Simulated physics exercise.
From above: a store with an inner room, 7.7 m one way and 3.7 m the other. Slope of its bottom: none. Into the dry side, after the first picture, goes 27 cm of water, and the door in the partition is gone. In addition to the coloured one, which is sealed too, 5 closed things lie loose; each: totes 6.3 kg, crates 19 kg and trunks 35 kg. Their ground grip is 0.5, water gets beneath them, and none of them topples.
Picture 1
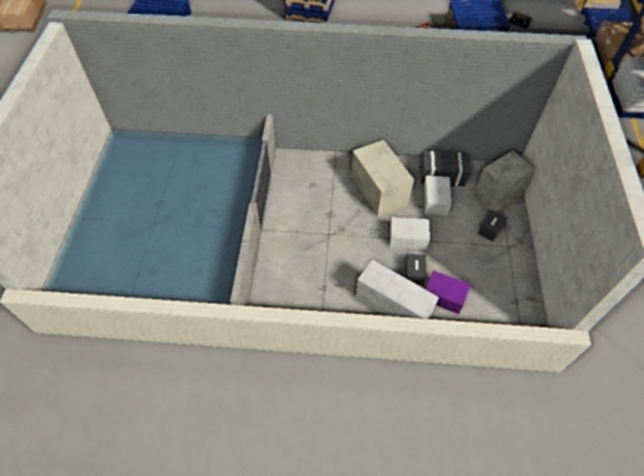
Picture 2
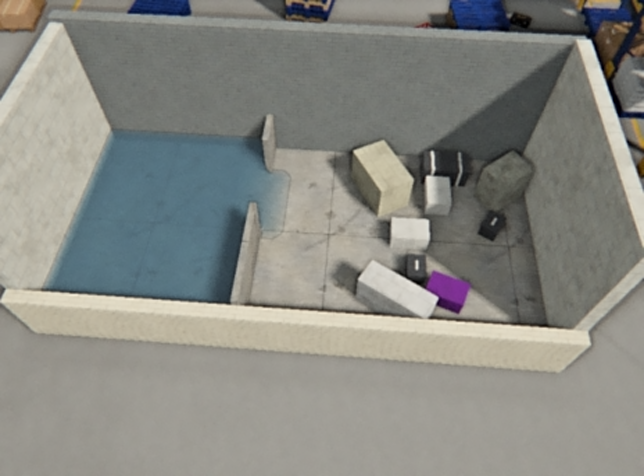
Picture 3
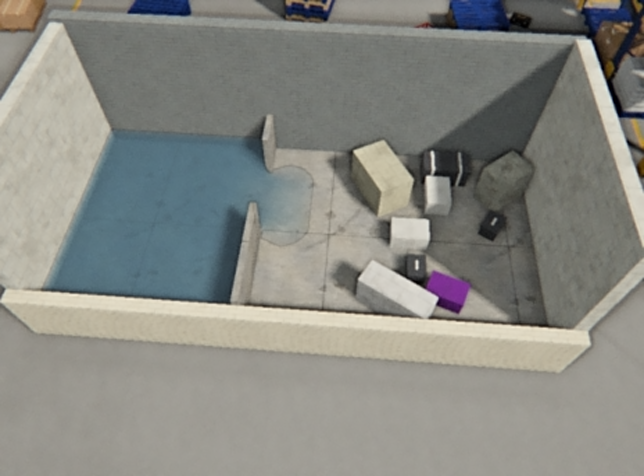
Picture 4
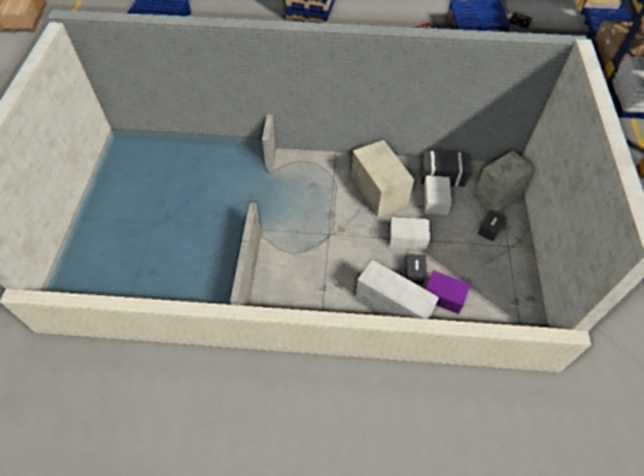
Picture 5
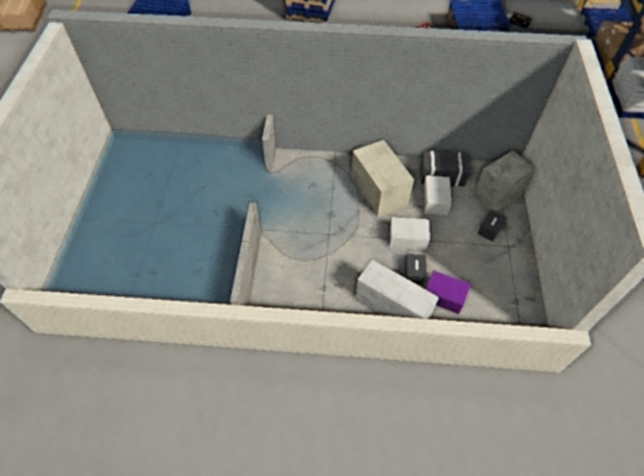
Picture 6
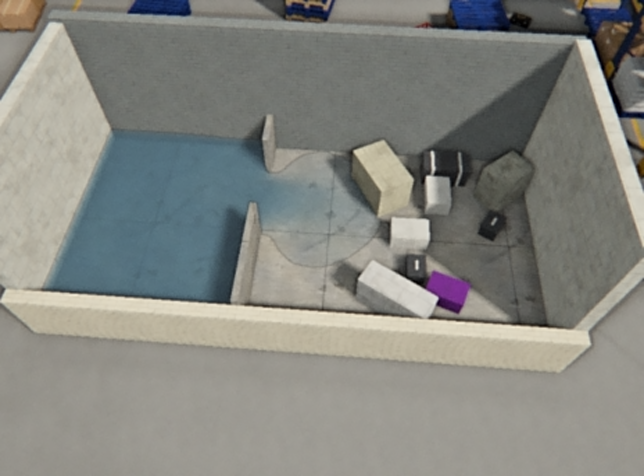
Blue water spreading through a gap in a partition across the dry floor of a walled room, crates and boxes staying still.
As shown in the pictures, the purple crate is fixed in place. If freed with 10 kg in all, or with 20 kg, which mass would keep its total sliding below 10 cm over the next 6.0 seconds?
Neither mass.
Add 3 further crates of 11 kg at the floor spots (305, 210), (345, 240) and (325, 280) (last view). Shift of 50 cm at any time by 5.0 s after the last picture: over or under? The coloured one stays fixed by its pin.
In sequence: Exceeds it / exceeds it / exceeds it.
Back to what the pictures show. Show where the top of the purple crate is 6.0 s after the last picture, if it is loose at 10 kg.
I'd put it at roughly (524, 256) in the last view.
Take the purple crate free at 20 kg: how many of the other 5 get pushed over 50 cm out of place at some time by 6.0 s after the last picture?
The number is 3.
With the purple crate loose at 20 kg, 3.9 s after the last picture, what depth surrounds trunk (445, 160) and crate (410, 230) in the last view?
Close to 7 and 7 centimetres.
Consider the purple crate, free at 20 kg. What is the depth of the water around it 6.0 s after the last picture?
About 11 cm.
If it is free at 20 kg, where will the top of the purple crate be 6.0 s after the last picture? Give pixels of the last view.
Roughly at (526, 292) in the last view.
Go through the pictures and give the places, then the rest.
In the first frame, the purple crate at (448, 287) rests on the ground; water covers 11.3 m2; 0 of 6 have shifted.
In the second frame, the purple crate at (448, 287) rests on the ground; water covers 11.9 m2; 0 of 6 have shifted.
In the third frame, the purple crate at (448, 287), on the bottom; 12.6 m2 under water; 0 of 6 have shifted.
In the fourth frame, the purple crate at (448, 287) rests on the ground; 13.4 m2 under water; 0 of 6 have shifted.
In the fifth frame, the purple crate at (448, 287) rests on the ground; 14.3 m2 under water; 0 of 6 have shifted.
In the sixth frame, the purple crate at (448, 287), on the bottom; 15.0 m2 under water; 0 of 6 have shifted.
Then, 0.4 s after the last picture the purple crate would be 0 cm from its start with 10 kg and 0 cm from its start with 20 kg; 0 cm of water round it then.
Then, 2.1 s after the last picture the purple crate would be 38 cm from its start with 10 kg and 18 cm from its start with 20 kg; 5 cm of water round it then.
Then, 3.9 s after the last picture the purple crate would be 121 cm from its start with 10 kg and 71 cm from its start with 20 kg; 5 cm of water round it then.
Then, 6.0 s after the last picture the purple crate would be 135 cm from its start with 10 kg and 115 cm from its start with 20 kg; 11 cm of water round it then.
